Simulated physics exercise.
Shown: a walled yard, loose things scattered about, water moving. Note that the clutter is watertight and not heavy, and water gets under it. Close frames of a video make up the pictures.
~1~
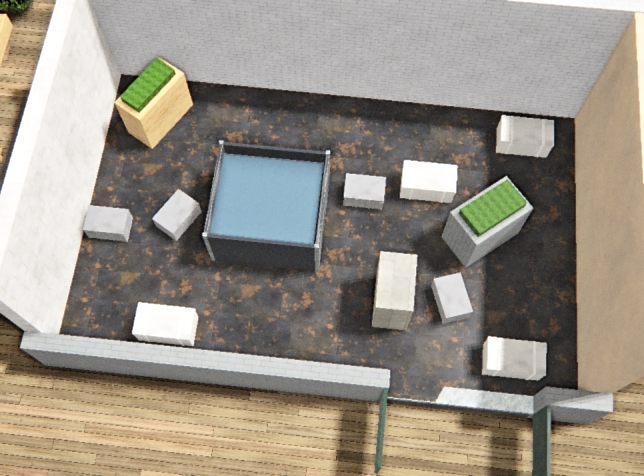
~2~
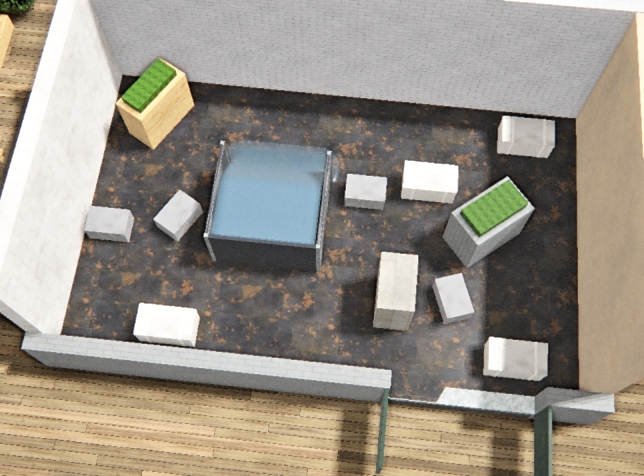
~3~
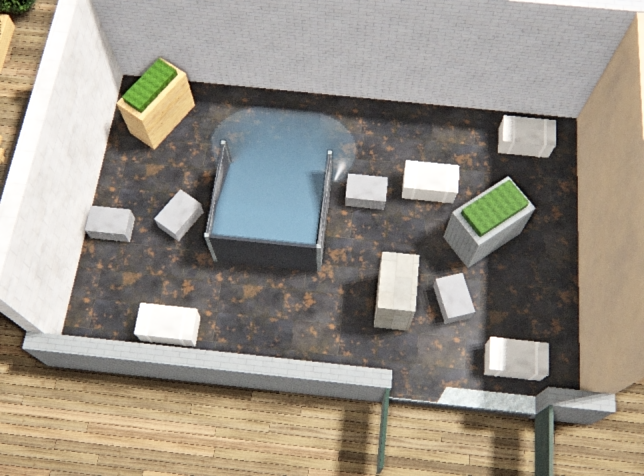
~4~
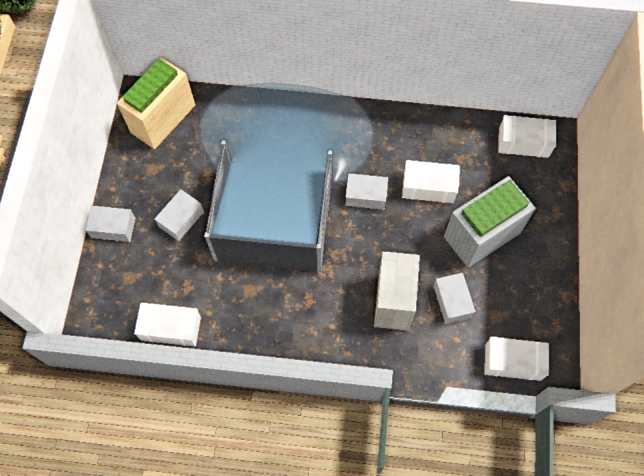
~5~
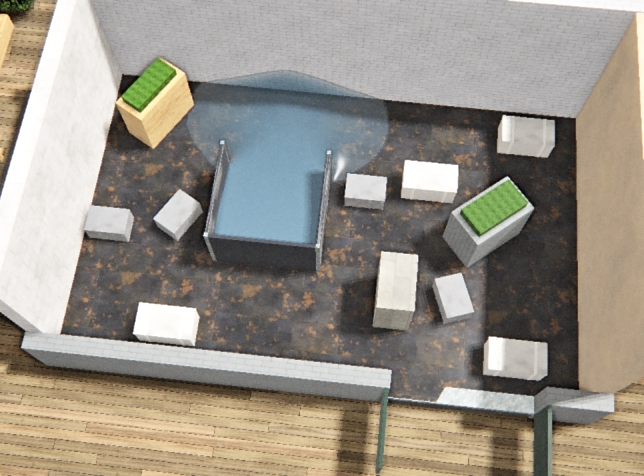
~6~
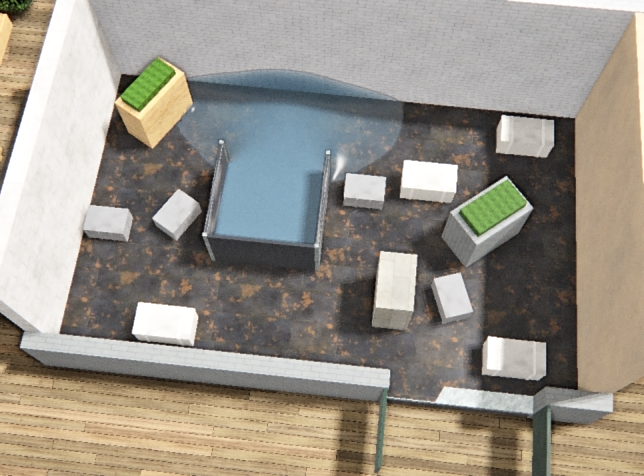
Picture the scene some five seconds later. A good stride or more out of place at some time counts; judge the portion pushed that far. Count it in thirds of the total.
Out of the total, two thirds or more.
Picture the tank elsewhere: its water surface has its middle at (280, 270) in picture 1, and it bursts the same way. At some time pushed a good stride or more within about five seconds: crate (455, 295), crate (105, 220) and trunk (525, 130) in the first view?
Item one not displaced far, item two travelled far enough, item three travelled far enough.
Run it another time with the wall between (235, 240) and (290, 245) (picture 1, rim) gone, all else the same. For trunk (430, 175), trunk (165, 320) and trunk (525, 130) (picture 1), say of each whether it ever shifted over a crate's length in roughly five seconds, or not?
Taking them one at a time, the first not displaced that far, the second gets shoved clear and the third not displaced that far.
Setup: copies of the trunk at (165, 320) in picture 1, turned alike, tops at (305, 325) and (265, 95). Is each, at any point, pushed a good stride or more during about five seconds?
First falls short, second goes the distance.
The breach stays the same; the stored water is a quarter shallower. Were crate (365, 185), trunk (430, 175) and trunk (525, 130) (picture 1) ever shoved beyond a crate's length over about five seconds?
Object 1: Stayed below the mark. Object 2: Passed the mark. Object 3: Passed the mark.
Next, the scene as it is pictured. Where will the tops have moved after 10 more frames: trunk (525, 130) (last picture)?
It should be near (557, 142).
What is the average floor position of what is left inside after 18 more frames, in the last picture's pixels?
On the floor of the last picture, roughly (342, 282).
A moment on, 0 of 8 are well off their spots; 0 afloat.
Next, 0 of 8 are well off their spots; 1 afloat.
Later, 4 of 8 are well off their spots; 3 afloat.
In the end, 6 of 8 are well off their spots, and 6 have been at some point; 3 afloat.
